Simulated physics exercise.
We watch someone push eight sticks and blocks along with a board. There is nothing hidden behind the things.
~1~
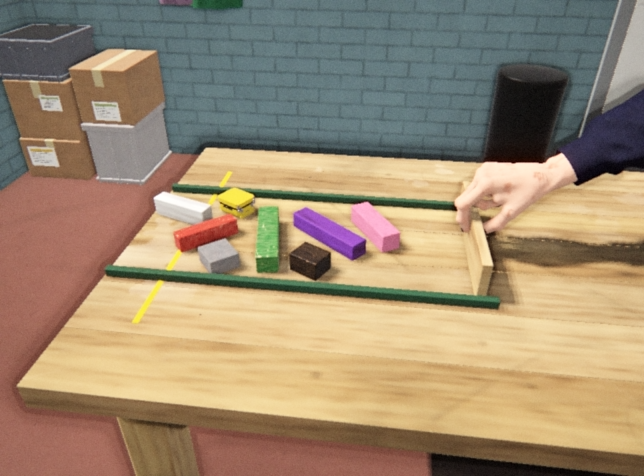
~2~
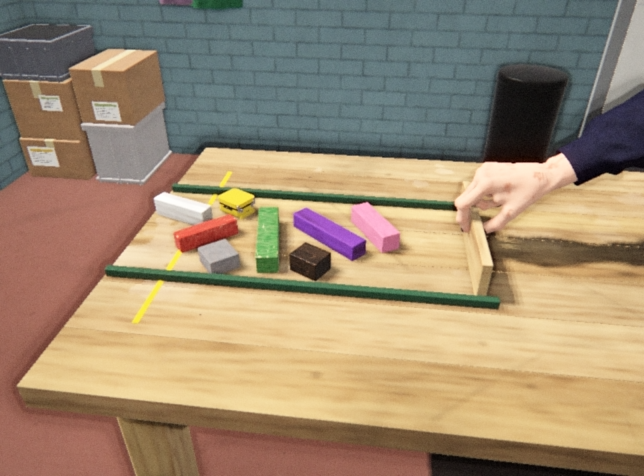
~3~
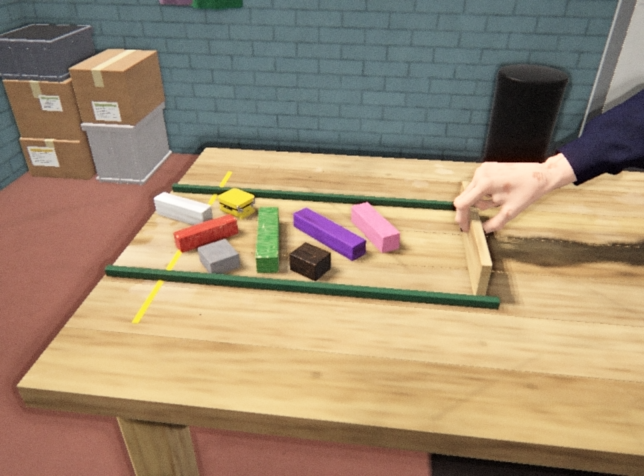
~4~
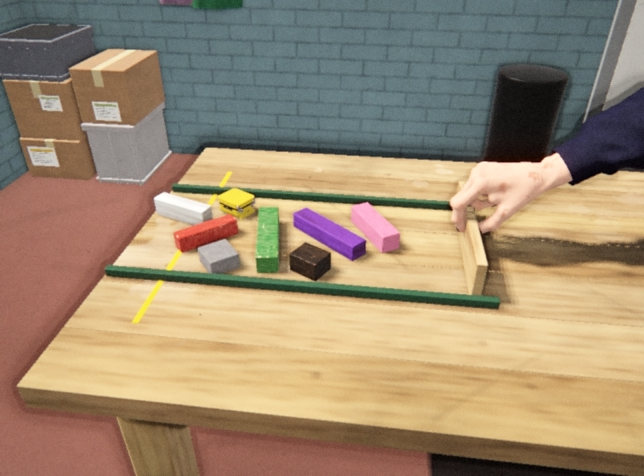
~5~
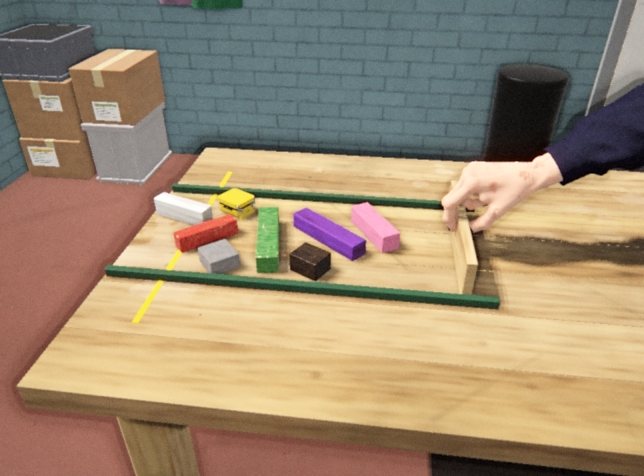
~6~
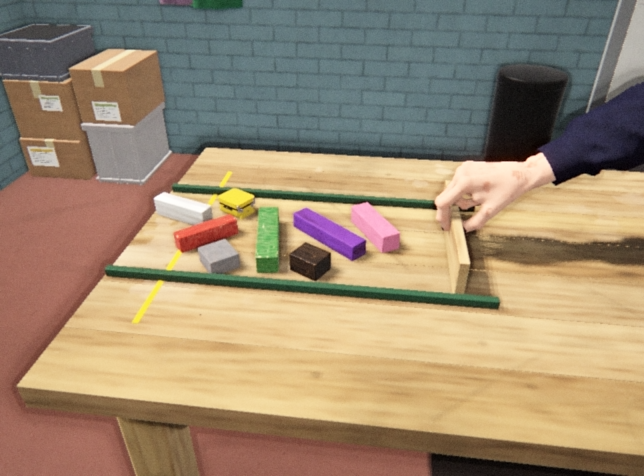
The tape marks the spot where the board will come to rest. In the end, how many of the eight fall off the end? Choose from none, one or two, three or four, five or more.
Final count: Three or four.
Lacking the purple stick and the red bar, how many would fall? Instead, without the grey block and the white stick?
You'd get 2 in the first case and 1 in the second one.
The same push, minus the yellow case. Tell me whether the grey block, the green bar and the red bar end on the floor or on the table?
Grey block down, green bar still up, red bar down.
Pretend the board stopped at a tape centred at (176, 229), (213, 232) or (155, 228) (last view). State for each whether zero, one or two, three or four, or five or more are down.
Result per tape, as listed: 3 or 4; either one or two; more than four.
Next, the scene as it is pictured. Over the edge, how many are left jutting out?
I count 1 overhanging.
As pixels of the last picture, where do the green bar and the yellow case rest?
About (139, 230), and the other about (183, 194).
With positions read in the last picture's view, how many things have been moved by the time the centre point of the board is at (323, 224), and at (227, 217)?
The counts are 4 and 8.
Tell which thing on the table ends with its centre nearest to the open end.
The green bar is it.
Early on, none off yet; white stick at rest near (184, 210); red bar at rest near (207, 233); yellow case at rest near (237, 204).
Finally, the number that fall off is three or four; lost, grey block, red bar and white stick.
